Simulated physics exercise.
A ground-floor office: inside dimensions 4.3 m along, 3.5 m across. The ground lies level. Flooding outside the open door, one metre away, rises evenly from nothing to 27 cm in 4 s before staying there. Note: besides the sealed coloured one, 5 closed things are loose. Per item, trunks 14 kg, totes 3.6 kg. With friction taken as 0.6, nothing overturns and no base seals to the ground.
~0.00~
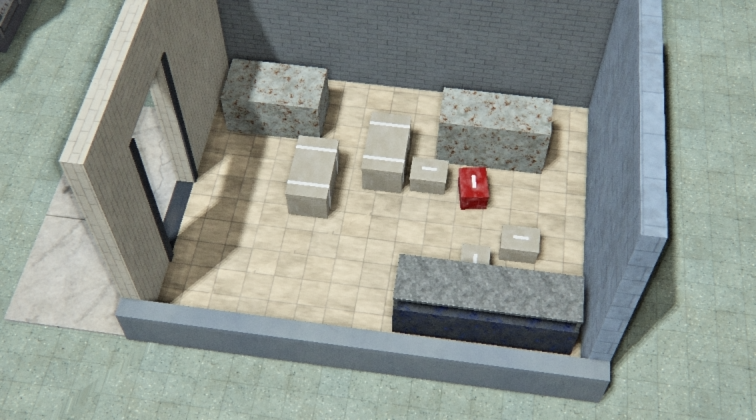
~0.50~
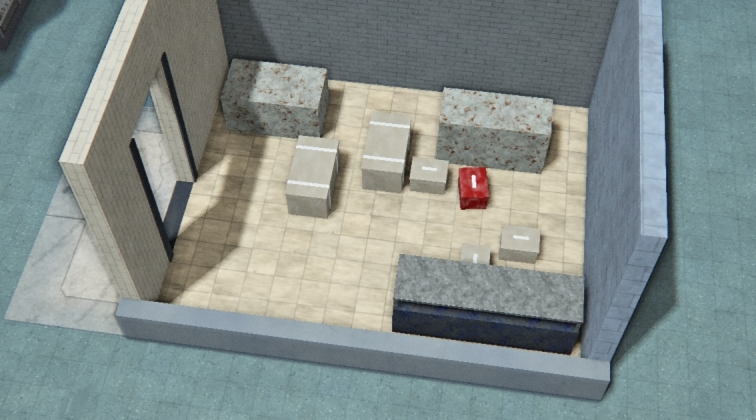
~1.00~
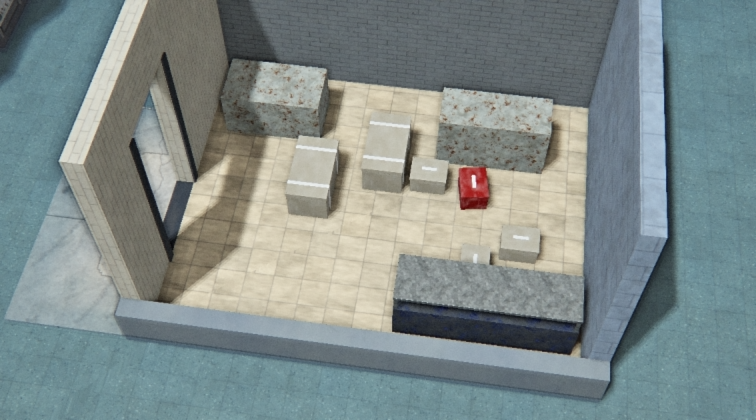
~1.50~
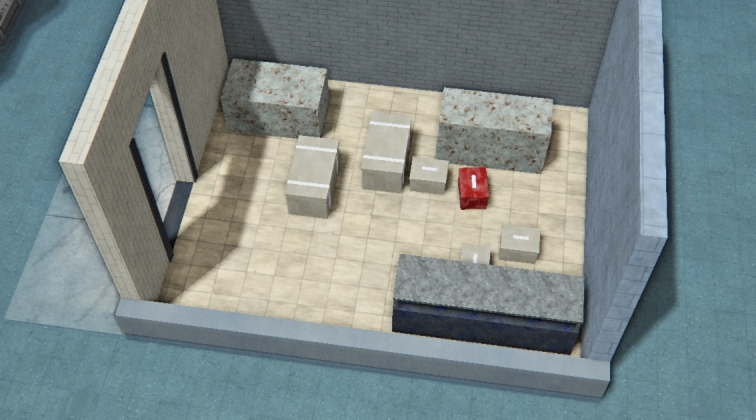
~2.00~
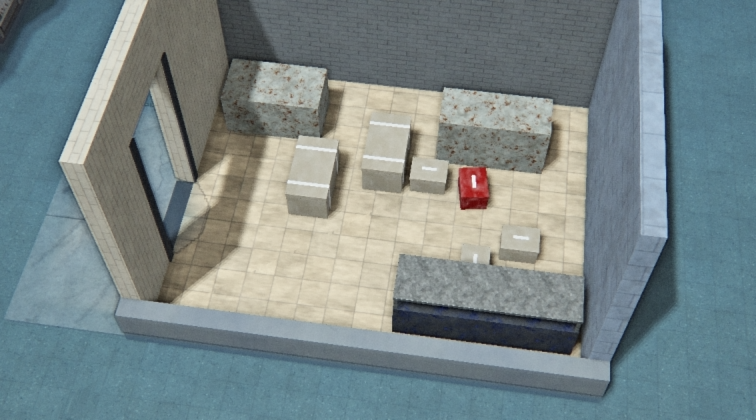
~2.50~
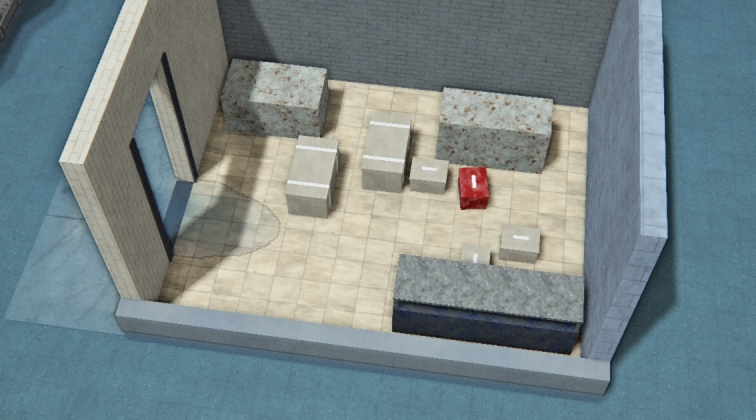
A small walled room with a pale tiled floor and an open doorway on the left is seen from high above, its front side cut low. Speckled grey blocks stand at the back, beige boxes and one red box sit mid-floor, and a dark, grey-topped counter is front right. Outside, the greenish ground turns blue under water, which then creeps through the doorway in a thin patch, while the boxes and camera stay still.
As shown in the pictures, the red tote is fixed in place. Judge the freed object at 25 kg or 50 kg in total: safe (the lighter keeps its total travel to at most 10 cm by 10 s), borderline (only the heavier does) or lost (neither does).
Pretty sure the low figure cuts it.
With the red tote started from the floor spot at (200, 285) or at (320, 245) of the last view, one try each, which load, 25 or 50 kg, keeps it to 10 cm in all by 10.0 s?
The first try gives success with both; the second gives success with both.
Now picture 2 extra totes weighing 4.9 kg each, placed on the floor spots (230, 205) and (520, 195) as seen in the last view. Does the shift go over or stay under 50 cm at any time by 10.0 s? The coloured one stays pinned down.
First one: Beyond the limit; second one: Inside the limit.
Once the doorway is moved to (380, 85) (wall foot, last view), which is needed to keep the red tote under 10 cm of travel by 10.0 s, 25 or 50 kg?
If so, then the first option suffices.
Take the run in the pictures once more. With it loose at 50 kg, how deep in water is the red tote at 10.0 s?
13 cm, roughly.
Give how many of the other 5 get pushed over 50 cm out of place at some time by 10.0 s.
4.
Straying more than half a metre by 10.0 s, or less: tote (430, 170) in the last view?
Result: Threshold not reached.
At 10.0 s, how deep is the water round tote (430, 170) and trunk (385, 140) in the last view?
Roughly 13 and 13 cm.
After 3.5 s the red tote would be 0 cm from its start with 25 kg and 0 cm from its start with 50 kg; 0 cm of water round it then.
After 4.5 s the red tote would be 0 cm from its start with 25 kg and 0 cm from its start with 50 kg; 0 cm of water round it then.
After 7.0 s the red tote would be 1 cm from its start with 25 kg and 0 cm from its start with 50 kg; 6 cm of water round it then.
After 10.0 s the red tote would be 1 cm from its start with 25 kg and 0 cm from its start with 50 kg; 13 cm of water round it then.
